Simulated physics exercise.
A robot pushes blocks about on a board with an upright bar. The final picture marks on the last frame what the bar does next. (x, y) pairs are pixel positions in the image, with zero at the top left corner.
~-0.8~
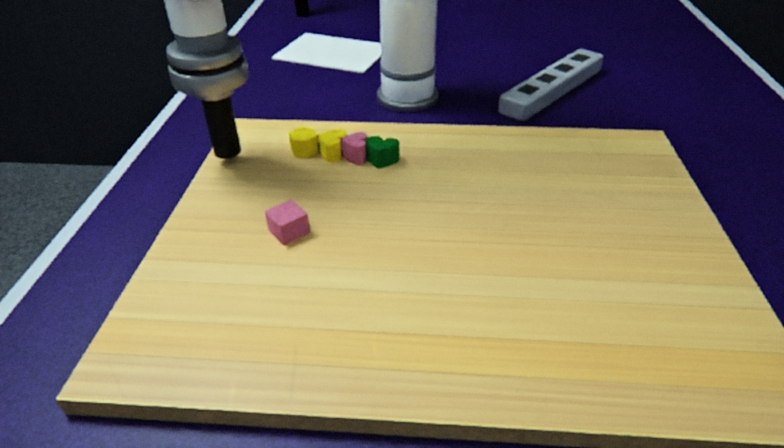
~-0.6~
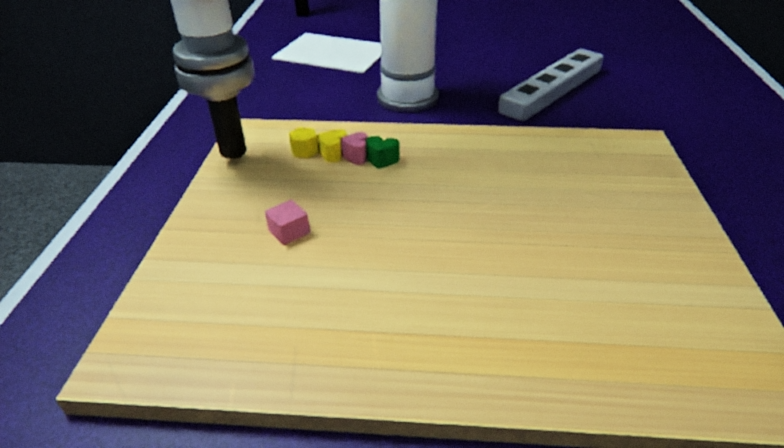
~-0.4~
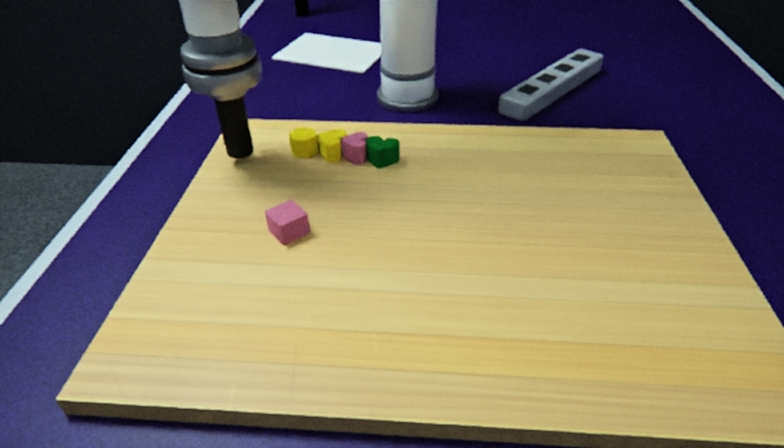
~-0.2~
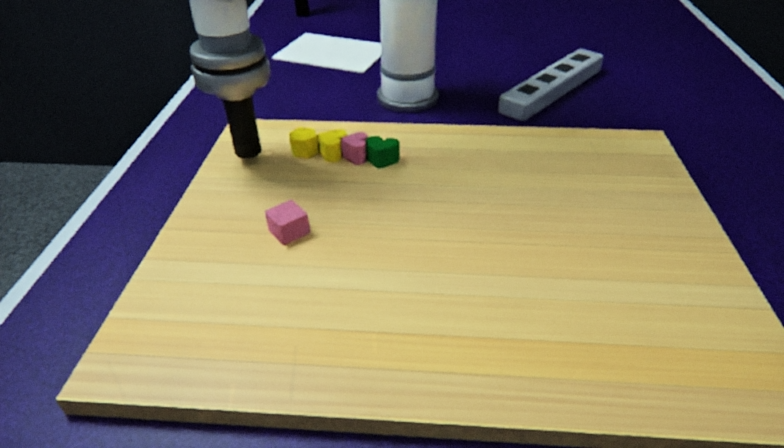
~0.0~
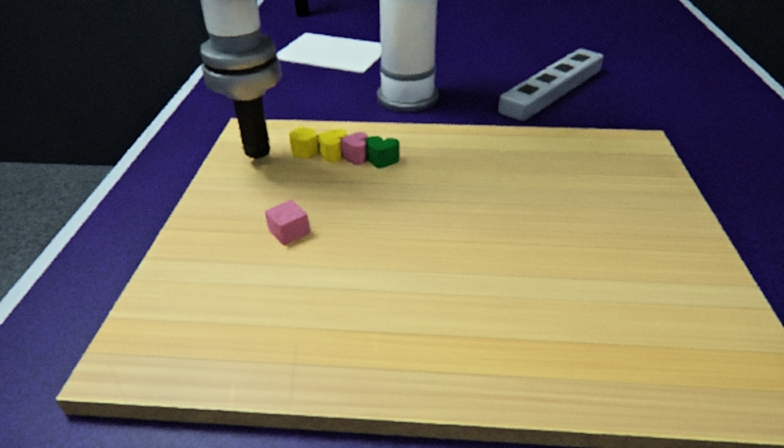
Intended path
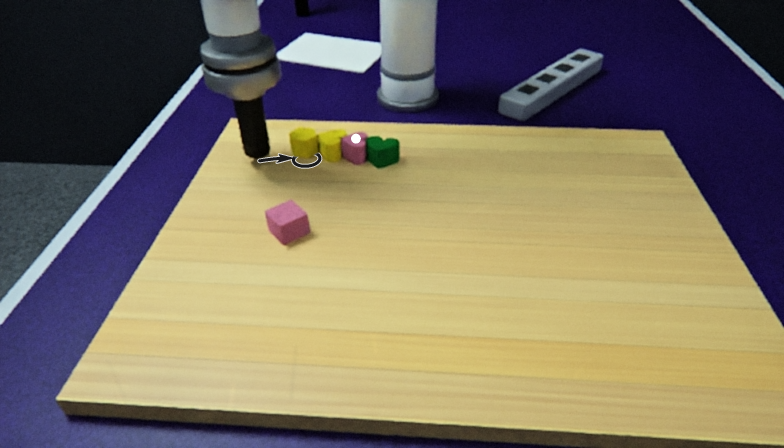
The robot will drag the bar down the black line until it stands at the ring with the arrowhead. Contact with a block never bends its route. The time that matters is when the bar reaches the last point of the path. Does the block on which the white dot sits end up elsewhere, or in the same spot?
Left in place.
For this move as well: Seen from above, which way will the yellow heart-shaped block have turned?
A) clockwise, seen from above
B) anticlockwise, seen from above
A (clockwise, seen from above)
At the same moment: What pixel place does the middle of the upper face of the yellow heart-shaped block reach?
Its top centre lands on (342, 130).
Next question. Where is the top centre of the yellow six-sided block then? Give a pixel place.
That would be at about pixel (316, 129).
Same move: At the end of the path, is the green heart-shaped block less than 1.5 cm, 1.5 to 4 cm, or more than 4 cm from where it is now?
It ends under 1.5 cm away.
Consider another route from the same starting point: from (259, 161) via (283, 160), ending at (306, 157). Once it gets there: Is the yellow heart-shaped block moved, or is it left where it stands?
It is carried off its spot.
Path on the board, from (259, 161) over (275, 159) and (291, 158) to (307, 159); the dot is on the pink heart-shaped block.
On the path given first. Halfway along, bar at (282, 149); yellow six-sided block at (305, 133).
At the end, bar at (306, 150); yellow six-sided block at (316, 129), turned 45° anticlockwise; yellow heart-shaped block at (342, 130), turned 35° clockwise; pink heart-shaped block in place; green heart-shaped block in place.
